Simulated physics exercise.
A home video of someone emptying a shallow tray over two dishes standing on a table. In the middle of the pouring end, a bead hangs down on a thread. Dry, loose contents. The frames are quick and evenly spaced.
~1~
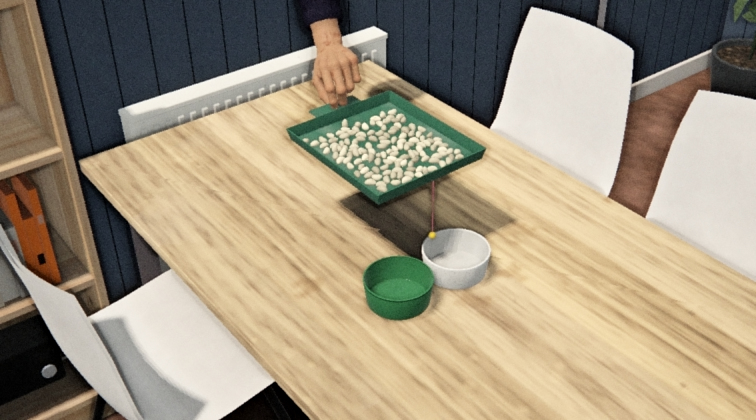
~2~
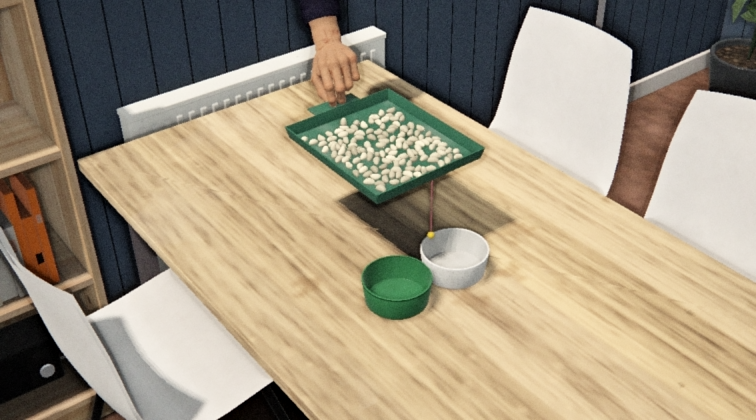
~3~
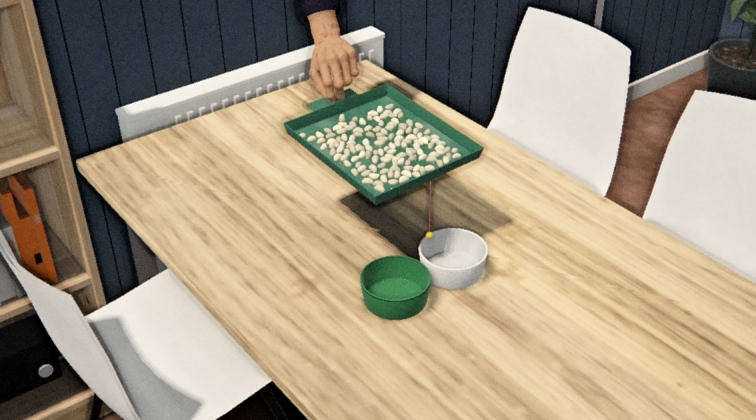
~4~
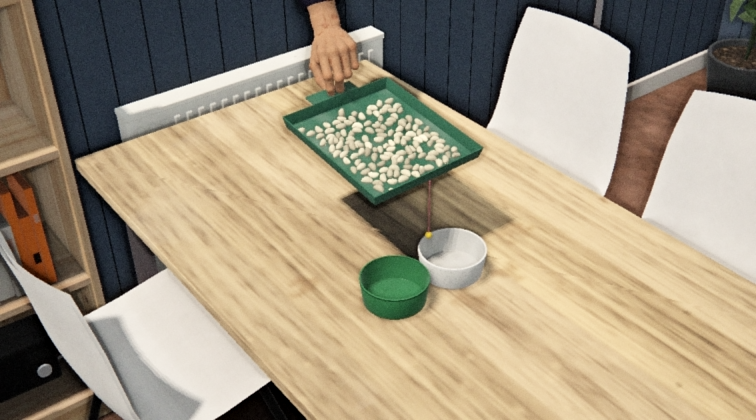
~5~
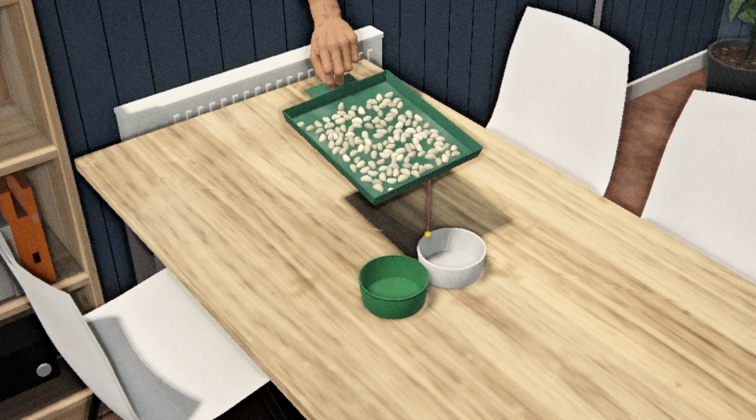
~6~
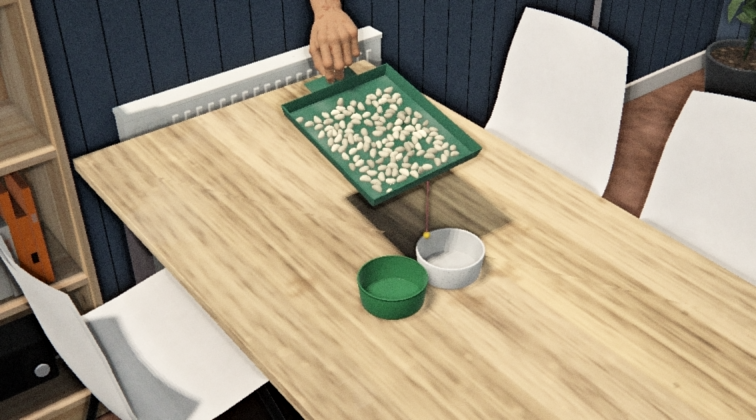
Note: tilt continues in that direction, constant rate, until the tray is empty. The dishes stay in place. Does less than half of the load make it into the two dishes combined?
Most likely the lost part will be a minority.
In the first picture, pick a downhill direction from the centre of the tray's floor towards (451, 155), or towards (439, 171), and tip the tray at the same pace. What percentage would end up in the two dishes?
I'd expect around 20 in a hundred first and around 40 in a hundred second.
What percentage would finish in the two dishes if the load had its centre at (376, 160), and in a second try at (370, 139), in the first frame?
Near 80 per cent and near 70 per cent.
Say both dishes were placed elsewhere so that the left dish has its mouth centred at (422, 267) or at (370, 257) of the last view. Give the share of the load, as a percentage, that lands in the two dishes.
Roughly 60 per cent, and 10 per cent.
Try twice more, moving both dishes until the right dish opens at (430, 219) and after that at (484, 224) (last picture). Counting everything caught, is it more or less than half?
Well, the minor share the first time and the minor share the second time.
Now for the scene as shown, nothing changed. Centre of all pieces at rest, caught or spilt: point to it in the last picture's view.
Close to (429, 287), more or less.
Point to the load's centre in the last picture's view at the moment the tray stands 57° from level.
(408, 151).
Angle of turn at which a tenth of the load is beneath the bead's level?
That happens at close to 110 degrees.
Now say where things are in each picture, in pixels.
Corners of the pouring end at (379, 193) and (482, 148), level; middle of the load at (389, 152), white beans; left dish at (420, 305); right dish at (478, 274); bead on its thread at (432, 235), in the first frame.
Corners of the pouring end at (377, 193) and (481, 147), level; middle of the load at (388, 151), in the second frame.
Corners of the pouring end at (376, 194) and (480, 147), tipped barely, lowest at the left corner; middle of the load at (387, 149), in the third frame.
Corners of the pouring end at (376, 194) and (479, 147), tipped a little, lowest at the left corner; middle of the load at (386, 146), in the fourth frame.
Corners of the pouring end at (375, 195) and (479, 147), tipped a little, lowest at the left corner; middle of the load at (386, 143), in the fifth frame.
Corners of the pouring end at (374, 196) and (478, 147), tipped a little, lowest at the left corner; middle of the load at (385, 141); left dish at (415, 305); right dish at (472, 274), in the sixth frame.
Soon, tray tipped steeply; all on the tray.
A while on, tray tipped right over; nearly all on the tray; a stray few in the left dish.
Towards the end, tray tipped past a quarter turn; about a third in the left dish; about a third in the right dish; about a third outside both.
Finally, tray tipped past a quarter turn; about a third in the left dish; about a third in the right dish; about a third outside both.
